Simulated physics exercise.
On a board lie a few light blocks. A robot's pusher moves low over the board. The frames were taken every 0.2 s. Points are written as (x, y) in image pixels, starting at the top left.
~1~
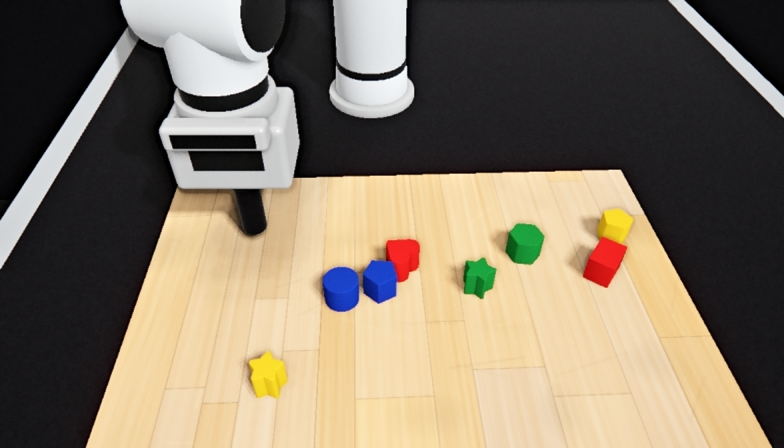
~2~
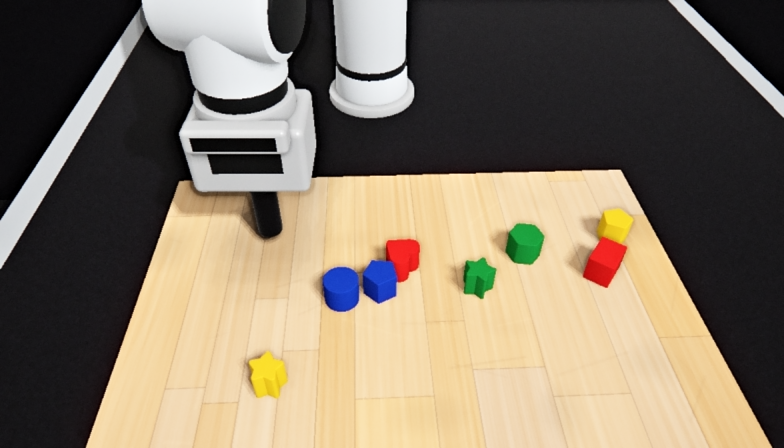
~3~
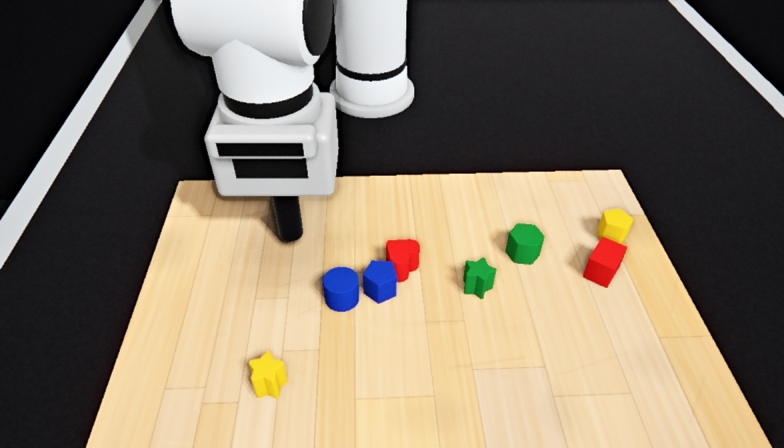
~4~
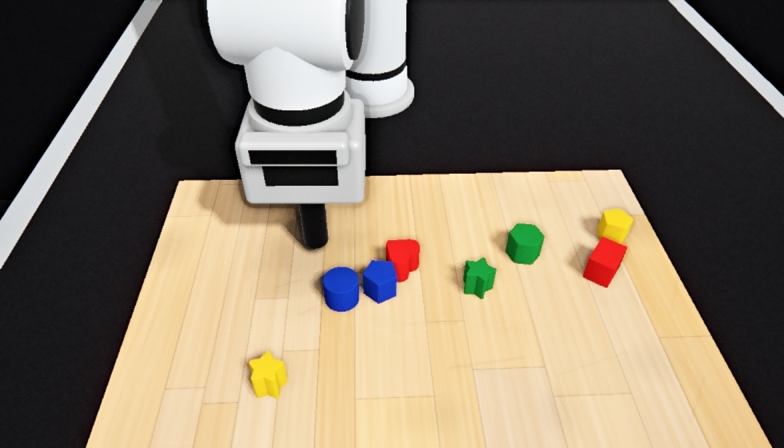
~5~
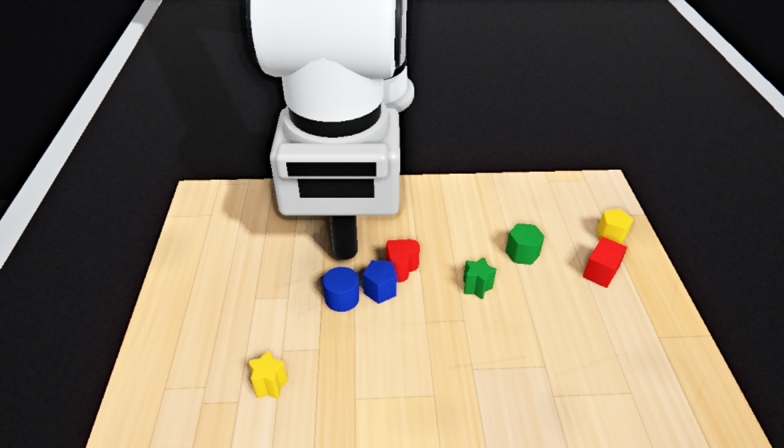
The clip opens on a wooden board scattered with small red, blue, green and yellow blocks, with a robot arm holding its dark pusher low near the upper left. The pusher glides right and slightly toward the viewer, ending just behind the blue blocks, while every block stays still.
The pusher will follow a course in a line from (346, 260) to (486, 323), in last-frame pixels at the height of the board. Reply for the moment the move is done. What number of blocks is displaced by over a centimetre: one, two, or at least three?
Blocks displaced: 2.
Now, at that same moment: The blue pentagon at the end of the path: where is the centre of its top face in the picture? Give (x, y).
Its top middle: (403, 292).
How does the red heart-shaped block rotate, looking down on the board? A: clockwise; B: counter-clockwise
(B)
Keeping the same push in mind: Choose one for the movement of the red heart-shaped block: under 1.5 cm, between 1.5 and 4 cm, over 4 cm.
1.5-4 cm.
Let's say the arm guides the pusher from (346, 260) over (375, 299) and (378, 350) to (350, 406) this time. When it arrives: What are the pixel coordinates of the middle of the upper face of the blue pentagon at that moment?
Near (410, 299).
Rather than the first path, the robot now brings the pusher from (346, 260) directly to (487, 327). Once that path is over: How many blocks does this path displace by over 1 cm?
I reckon the push displaces two of the blocks by more than 1 cm.
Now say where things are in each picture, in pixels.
In the first picture, pusher tip (256, 228); block tops, blue pentagon (380, 271); red heart-shaped block (402, 249); green star block (480, 268).
In the second picture, pusher (271, 231); blocks unchanged.
In the third picture, pusher (292, 235); blocks unchanged.
In the fourth picture, pusher (317, 242); blocks unchanged.
In the fifth picture, pusher (346, 252); blue pentagon (380, 271); red heart-shaped block (402, 249); green star block (480, 268).
The first path, step by step. One third of the way, pusher (390, 273); blue pentagon (393, 284), turned 35° clockwise; red heart-shaped block (412, 250), turned 30° anticlockwise.
Two thirds of the way, pusher (437, 294); blue pentagon (403, 292), turned 100° clockwise; red heart-shaped block (421, 251), turned 55° anticlockwise.
At the end, pusher (488, 316); blue pentagon (403, 292), turned 100° clockwise; red heart-shaped block (421, 251), turned 55° anticlockwise; green star block in place.
